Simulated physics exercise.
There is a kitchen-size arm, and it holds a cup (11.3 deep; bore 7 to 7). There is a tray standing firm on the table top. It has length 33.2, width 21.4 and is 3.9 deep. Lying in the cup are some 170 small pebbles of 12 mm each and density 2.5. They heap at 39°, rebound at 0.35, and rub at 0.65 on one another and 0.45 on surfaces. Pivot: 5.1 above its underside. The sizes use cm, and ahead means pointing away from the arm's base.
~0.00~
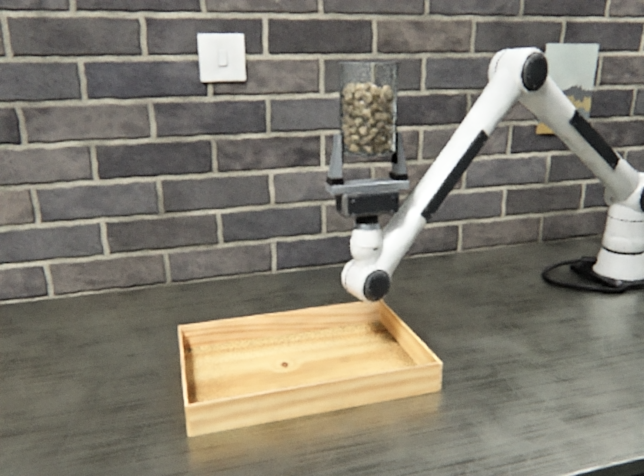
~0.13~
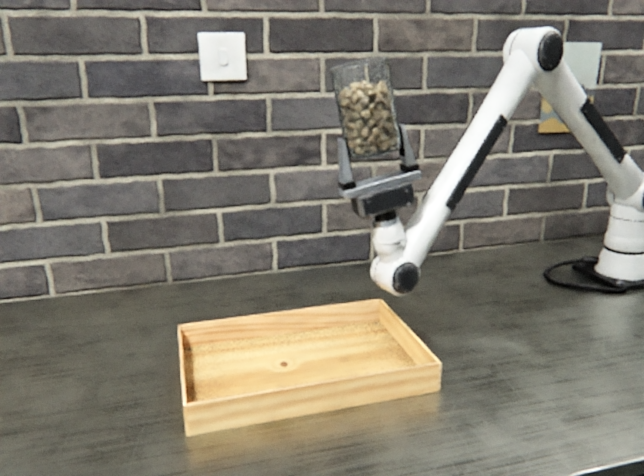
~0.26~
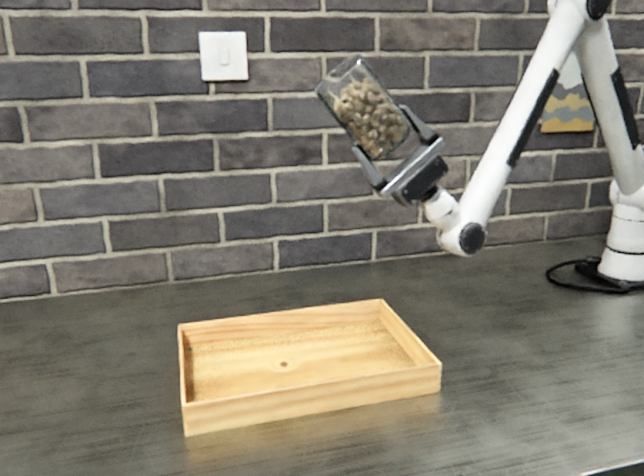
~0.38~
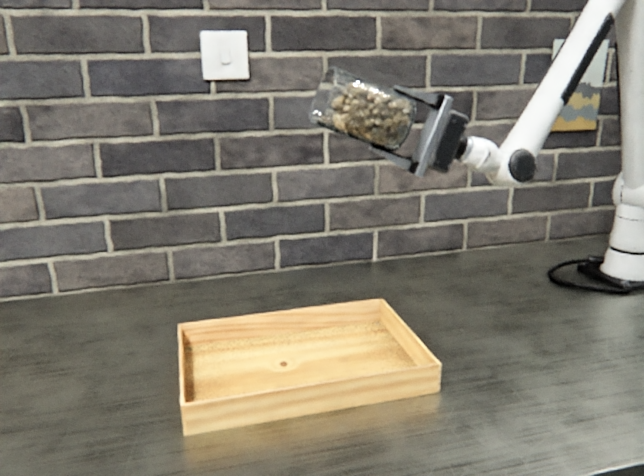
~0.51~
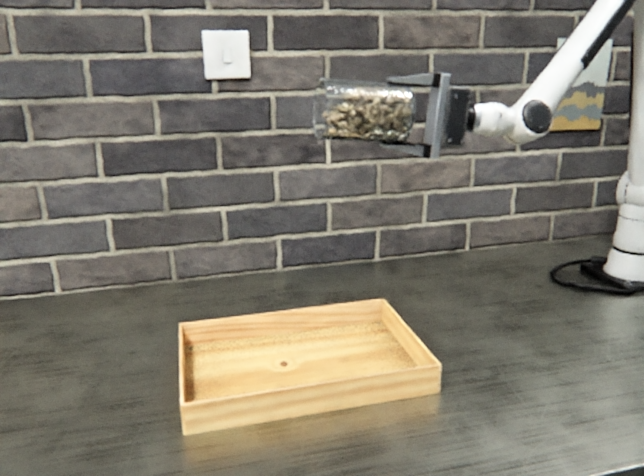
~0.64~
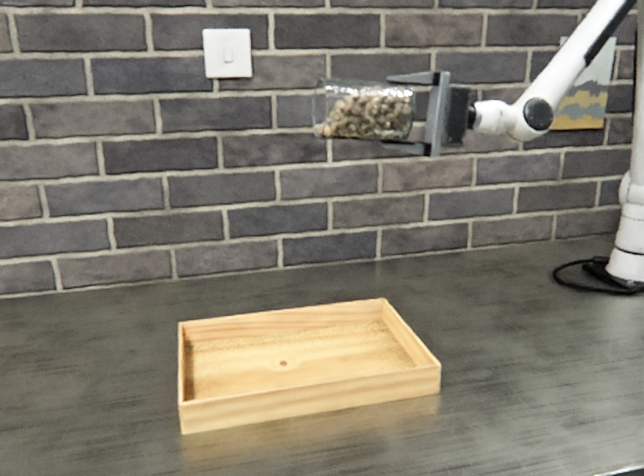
White robot arm tilting a clear cup of small pale pieces leftward from upright to nearly horizontal above an empty wooden tray.
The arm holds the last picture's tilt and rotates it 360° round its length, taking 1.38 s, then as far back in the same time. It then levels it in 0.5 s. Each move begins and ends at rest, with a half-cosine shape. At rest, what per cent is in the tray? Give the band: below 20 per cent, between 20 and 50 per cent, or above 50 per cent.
The band is between 20 and 50 per cent.
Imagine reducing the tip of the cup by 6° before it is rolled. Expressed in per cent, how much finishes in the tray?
I'd put it at close to 15 per cent.
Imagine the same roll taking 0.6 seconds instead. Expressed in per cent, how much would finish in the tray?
Then roughly 15 per cent.
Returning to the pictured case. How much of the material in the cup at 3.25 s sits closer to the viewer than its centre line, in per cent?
Share noted: Close to 30 per cent.
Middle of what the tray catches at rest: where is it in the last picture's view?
The middle lies at roughly (275, 373).
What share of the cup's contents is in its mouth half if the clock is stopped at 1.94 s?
About 35 %.
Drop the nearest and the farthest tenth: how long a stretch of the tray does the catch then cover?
That stretch is roughly 14 cm long.
After 1.94 s, tipped 85°, highest piece 39 above the table; 139 in the cup, 23 in the tray, 10 in flight or on a rim.
After 3.25 s, tipped 85°, highest piece 39 above the table; 122 in the cup, 46 in the tray, 4 in flight or on a rim.
After 4.10 s, upright, highest piece 41 above the table; 118 in the cup, 54 in the tray.
After 4.80 s, upright, highest piece 40 above the table; 118 in the cup, 54 in the tray.
In the end, 118 in the cup, 54 in the tray. That is 31 % in the tray.
